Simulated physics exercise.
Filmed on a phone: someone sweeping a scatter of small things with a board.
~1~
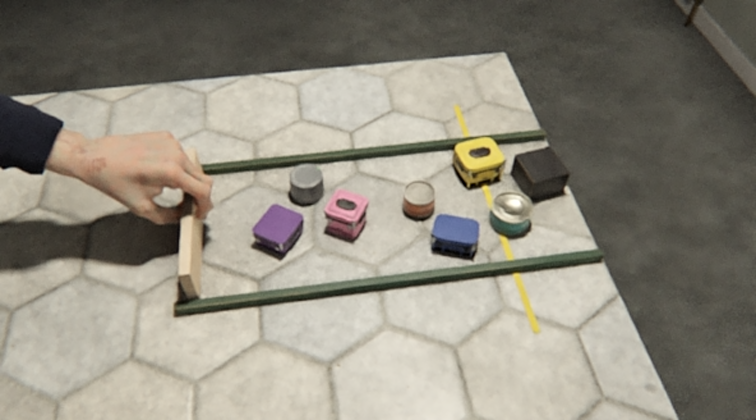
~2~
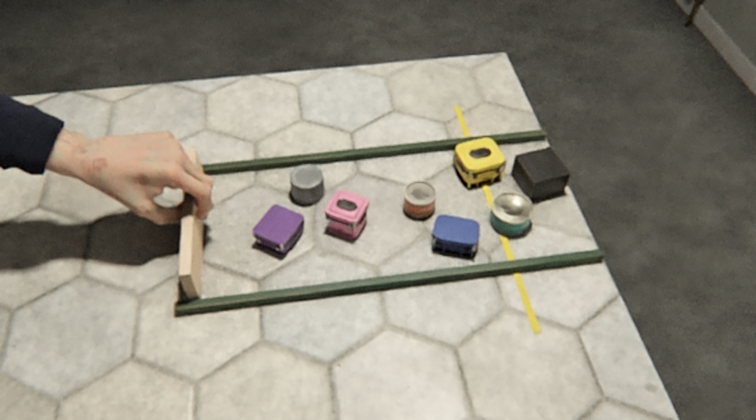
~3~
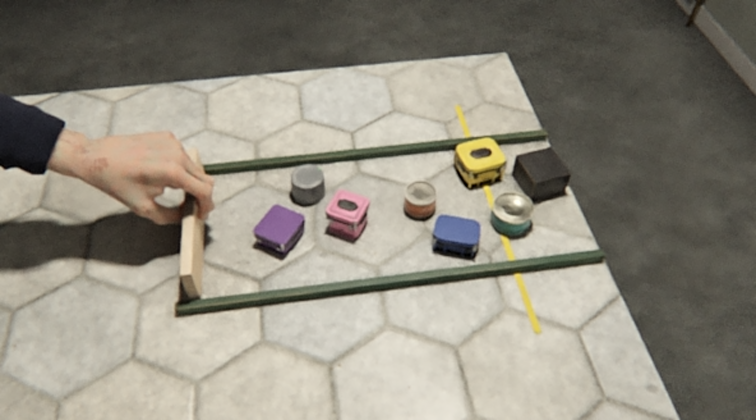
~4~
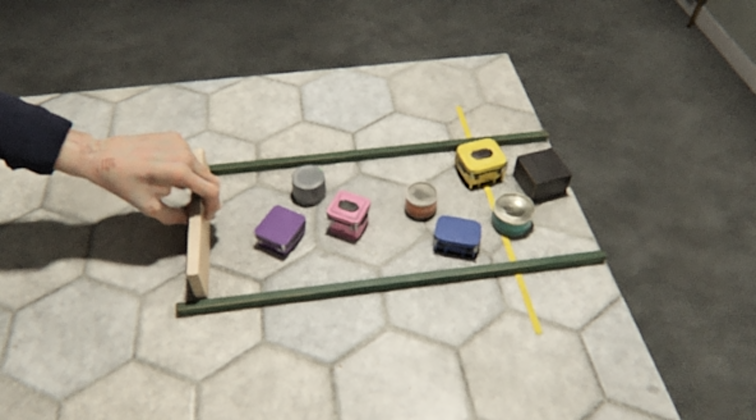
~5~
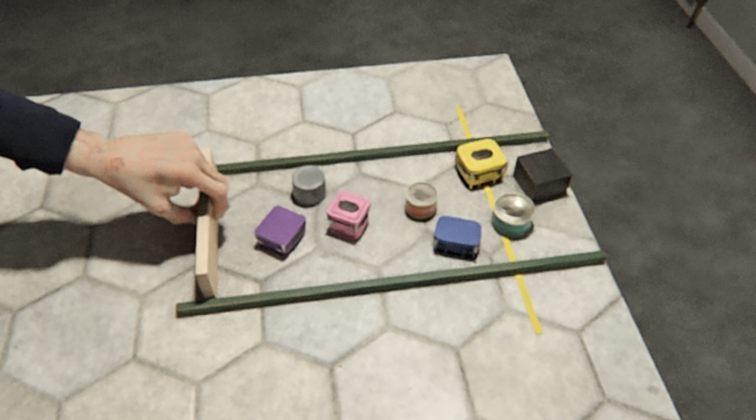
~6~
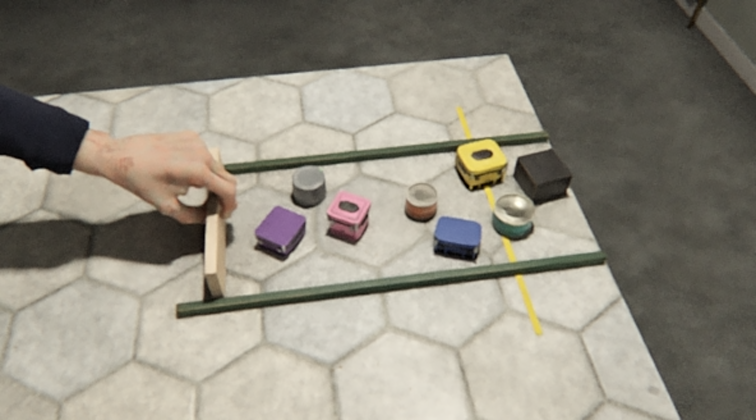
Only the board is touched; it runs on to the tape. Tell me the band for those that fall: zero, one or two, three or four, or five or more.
The number that fall off is one or two.
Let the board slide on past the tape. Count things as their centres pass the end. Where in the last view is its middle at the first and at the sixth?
About (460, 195), then (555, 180).
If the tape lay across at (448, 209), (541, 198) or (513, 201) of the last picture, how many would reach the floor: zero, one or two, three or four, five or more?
Taking them in turn, no fall at all; more than four; one or two.
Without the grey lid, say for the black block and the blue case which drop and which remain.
The black block drops off; the blue case survives.
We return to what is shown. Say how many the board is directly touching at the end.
That makes 3.
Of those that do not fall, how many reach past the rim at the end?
The number is 1.
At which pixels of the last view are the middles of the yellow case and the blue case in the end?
The yellow case at (532, 156), the blue case at (524, 223).
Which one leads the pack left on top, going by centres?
That is the orange tin.
Early on, none off yet; black block at rest near (542, 176); turquoise tin at rest near (513, 216); yellow case at rest near (480, 164).
Finally, the number that fall off is one or two; lost, black block.
